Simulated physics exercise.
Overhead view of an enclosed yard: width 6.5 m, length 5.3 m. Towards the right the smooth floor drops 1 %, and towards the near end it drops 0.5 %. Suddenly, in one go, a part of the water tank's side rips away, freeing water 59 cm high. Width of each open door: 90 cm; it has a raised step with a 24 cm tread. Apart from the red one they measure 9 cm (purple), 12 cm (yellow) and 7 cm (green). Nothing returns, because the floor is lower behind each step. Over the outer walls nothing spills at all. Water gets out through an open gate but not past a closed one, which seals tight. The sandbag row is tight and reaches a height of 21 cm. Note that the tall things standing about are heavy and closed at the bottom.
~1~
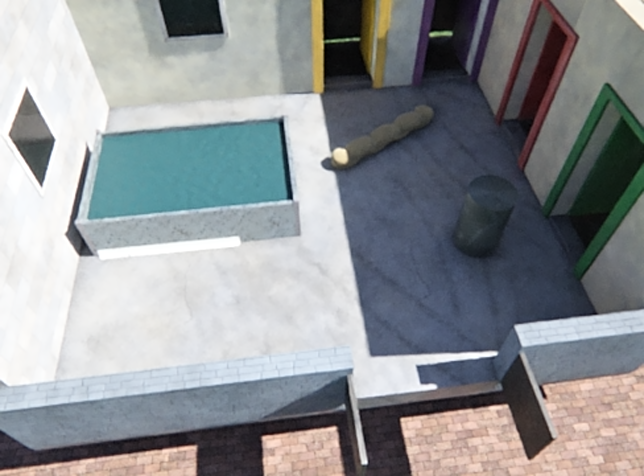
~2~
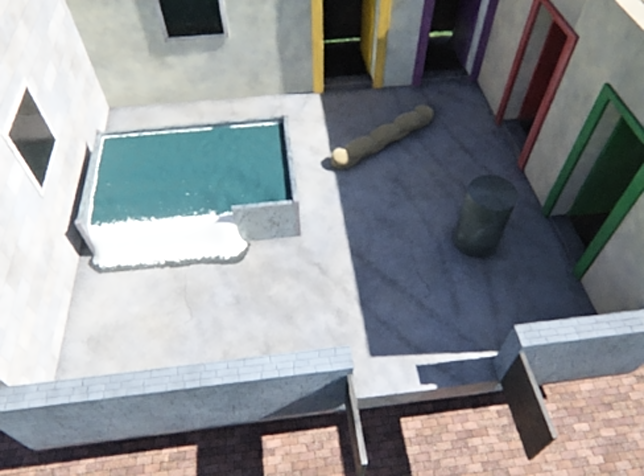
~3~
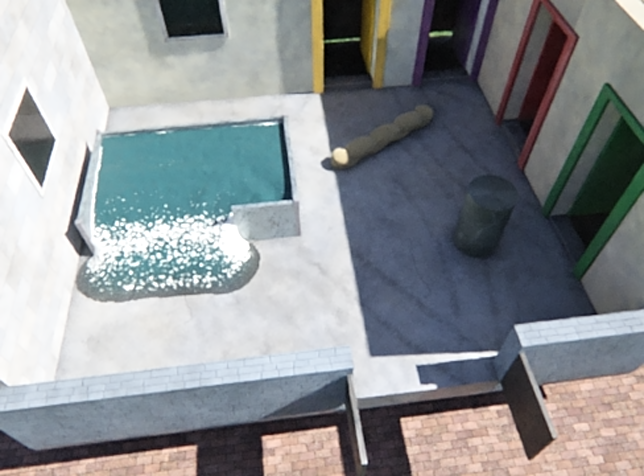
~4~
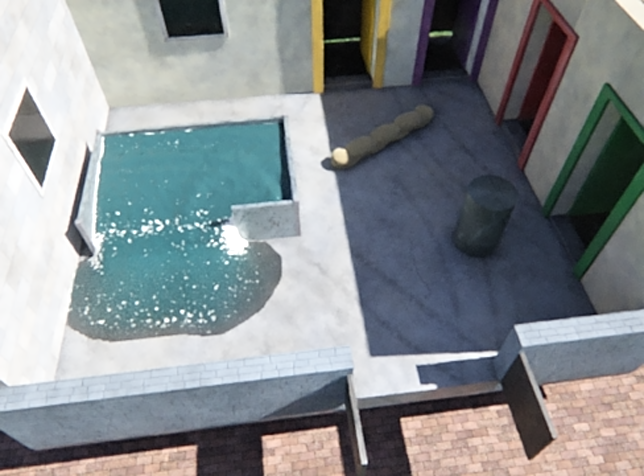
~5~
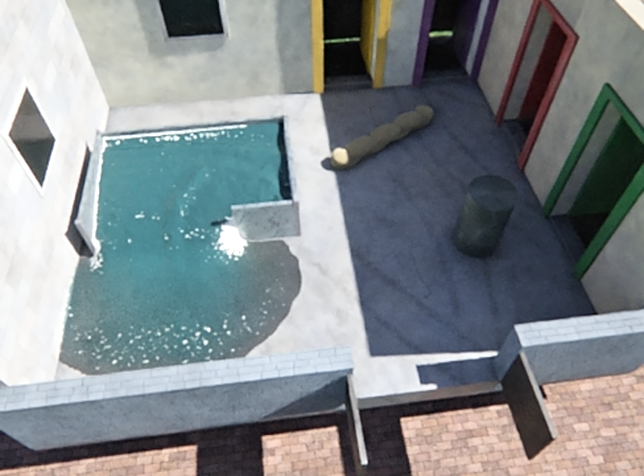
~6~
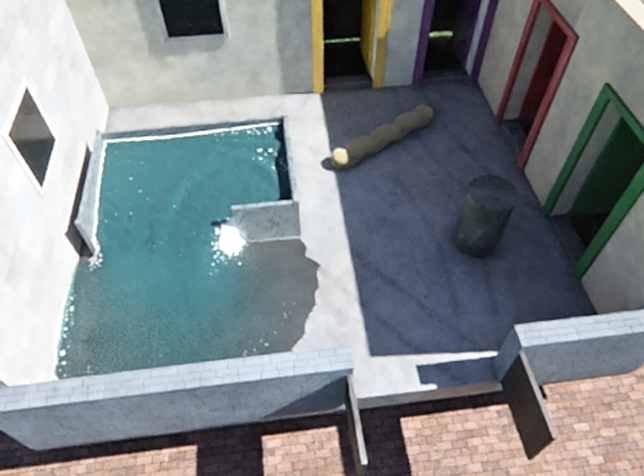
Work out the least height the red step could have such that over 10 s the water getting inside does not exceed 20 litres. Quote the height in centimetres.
The least height is about 7.5 cm.
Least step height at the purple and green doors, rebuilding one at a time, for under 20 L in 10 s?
You'd want some 12.0 cm at purple and some 16 cm at green.
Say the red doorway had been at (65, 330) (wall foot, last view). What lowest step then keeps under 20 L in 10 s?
It needs about 30 cm.
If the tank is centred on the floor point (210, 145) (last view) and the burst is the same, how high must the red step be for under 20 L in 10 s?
In this case, 8.0 cm or so.
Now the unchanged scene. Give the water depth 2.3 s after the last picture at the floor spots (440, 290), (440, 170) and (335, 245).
I'd read roughly 5, 0 and 3 cm there.
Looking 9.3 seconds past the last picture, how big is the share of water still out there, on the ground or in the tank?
Some 80 %.
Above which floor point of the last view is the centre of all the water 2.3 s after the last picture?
The water is centred around (212, 275) in the last picture's pixels.
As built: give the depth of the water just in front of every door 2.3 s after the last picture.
Depths in cm: Red 0, purple 0, yellow 0, green 0.
Then, 0.7 s after the last picture water covers 20 % of the floor, deepest (52 cm) near (49, 414); it has not reached the red door.
Then, 2.3 s after the last picture water covers 45 % of the floor, deepest (28 cm) near (49, 414); it has not reached the red door.
Then, 9.3 s after the last picture water covers 90 % of the floor, deepest (12 cm) near (509, 142); 11 cm at the red door, 0 litres in over its 13 cm step.
At the red door as built, the water peaked near 12 cm, 4.7 s after the last picture.
Run again over the same 10 s with other heights there, 28 litres in over 6.5 cm, 12 litres over 8.5 cm. The limit of 20 litres is kept from about 7.5 cm up.
